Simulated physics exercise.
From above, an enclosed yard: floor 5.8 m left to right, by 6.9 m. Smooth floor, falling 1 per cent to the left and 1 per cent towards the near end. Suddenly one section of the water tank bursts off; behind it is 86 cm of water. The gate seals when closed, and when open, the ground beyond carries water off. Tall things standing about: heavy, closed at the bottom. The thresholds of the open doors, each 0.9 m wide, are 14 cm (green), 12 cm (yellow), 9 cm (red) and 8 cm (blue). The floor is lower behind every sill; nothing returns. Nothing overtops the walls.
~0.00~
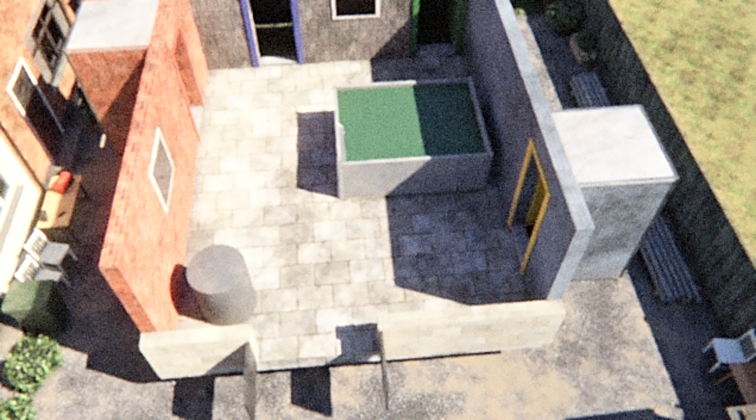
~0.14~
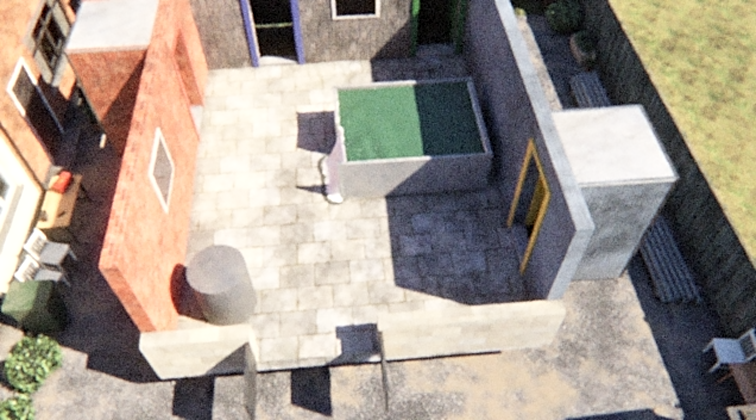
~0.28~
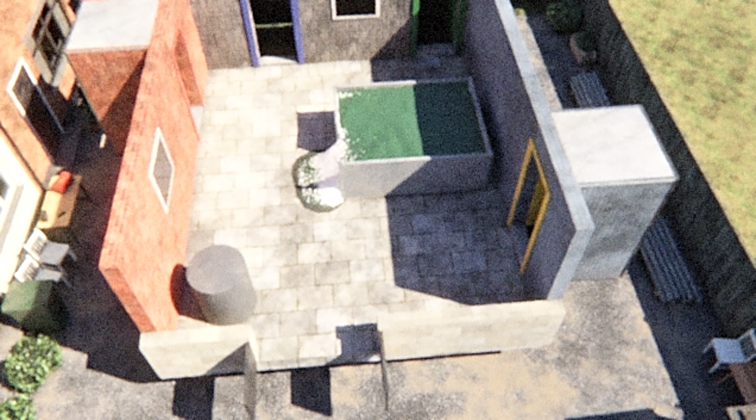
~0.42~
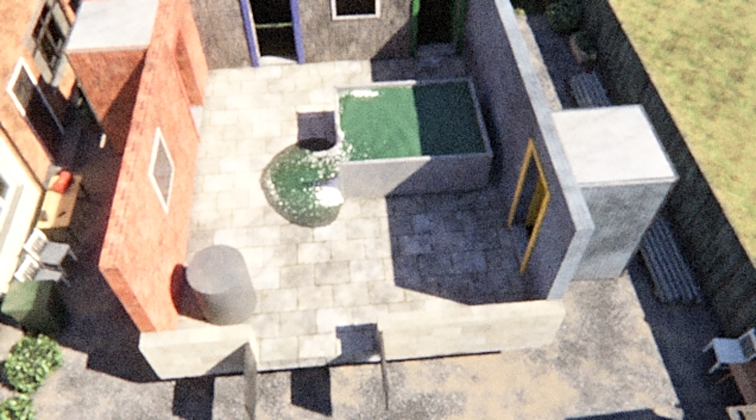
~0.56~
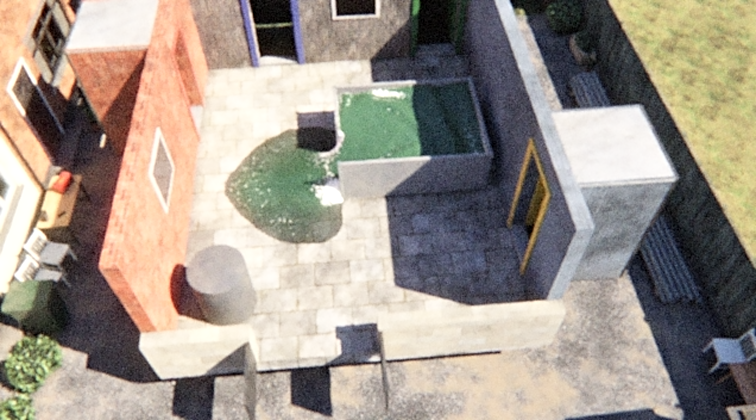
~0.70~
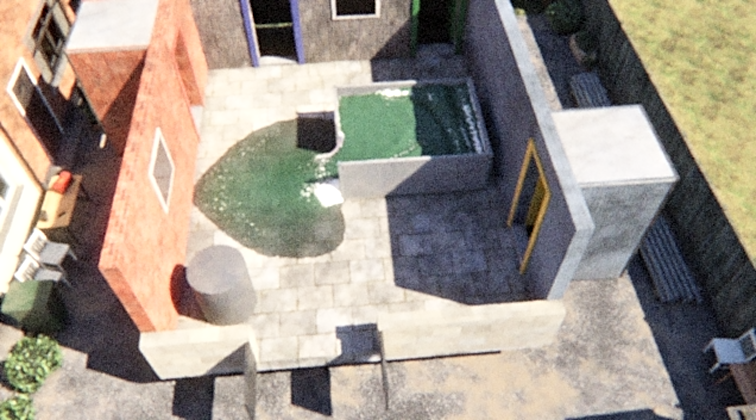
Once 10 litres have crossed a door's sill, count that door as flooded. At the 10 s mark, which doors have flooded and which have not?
The green door has not; the yellow door has not; the red door has flooded; the blue door has flooded.
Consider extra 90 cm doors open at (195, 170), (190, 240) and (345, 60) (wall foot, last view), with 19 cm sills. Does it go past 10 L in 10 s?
Check each in turn: The first succeeds, the second succeeds, the third fails.
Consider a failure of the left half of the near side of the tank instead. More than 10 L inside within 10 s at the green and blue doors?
Outcome at green: Not exceeded; outcome at blue: Not exceeded.
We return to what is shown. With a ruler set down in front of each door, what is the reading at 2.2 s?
You'd see green at 0 cm, yellow at 0 cm, red at 20 cm and blue at 0 cm.
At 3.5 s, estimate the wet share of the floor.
Near 55 per cent is wet.
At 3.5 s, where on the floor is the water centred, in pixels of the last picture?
(320, 178).
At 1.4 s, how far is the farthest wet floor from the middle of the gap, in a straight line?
Roughly 4.0 m.
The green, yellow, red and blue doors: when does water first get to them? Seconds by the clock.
Doors: Green 4.5 s / yellow 4.5 s / red 1.1 s / blue 2.6 s.
After 1.4 s water covers 30 % of the floor and is deepest (51 cm) near (335, 185); green door not reached, yellow door not reached, red door 15 cm at the sill, 1 L in, blue door not reached.
After 2.2 s water covers 35 % of the floor and is deepest (57 cm) near (174, 354); green door not reached, yellow door not reached, red door 20 cm at the sill, 21 L in, blue door not reached.
After 3.5 s water covers 55 % of the floor and is deepest (40 cm) near (175, 344); green door not reached, yellow door not reached, red door 15 cm at the sill, 60 L in, blue door 12 cm at the sill, 1 L in.
After 6.0 s water covers 95 % of the floor and is deepest (28 cm) near (174, 354); green door 3 cm at the sill, 0 L in, yellow door 11 cm at the sill, 0 L in, red door 12 cm at the sill, 85 L in, blue door 12 cm at the sill, 22 L in.
After 10.0 s water covers 100 % of the floor and is deepest (18 cm) near (174, 354); green door 14 cm at the sill, 0 L in, yellow door 12 cm at the sill, 2 L in, red door 10 cm at the sill, 97 L in, blue door 9 cm at the sill, 41 L in.
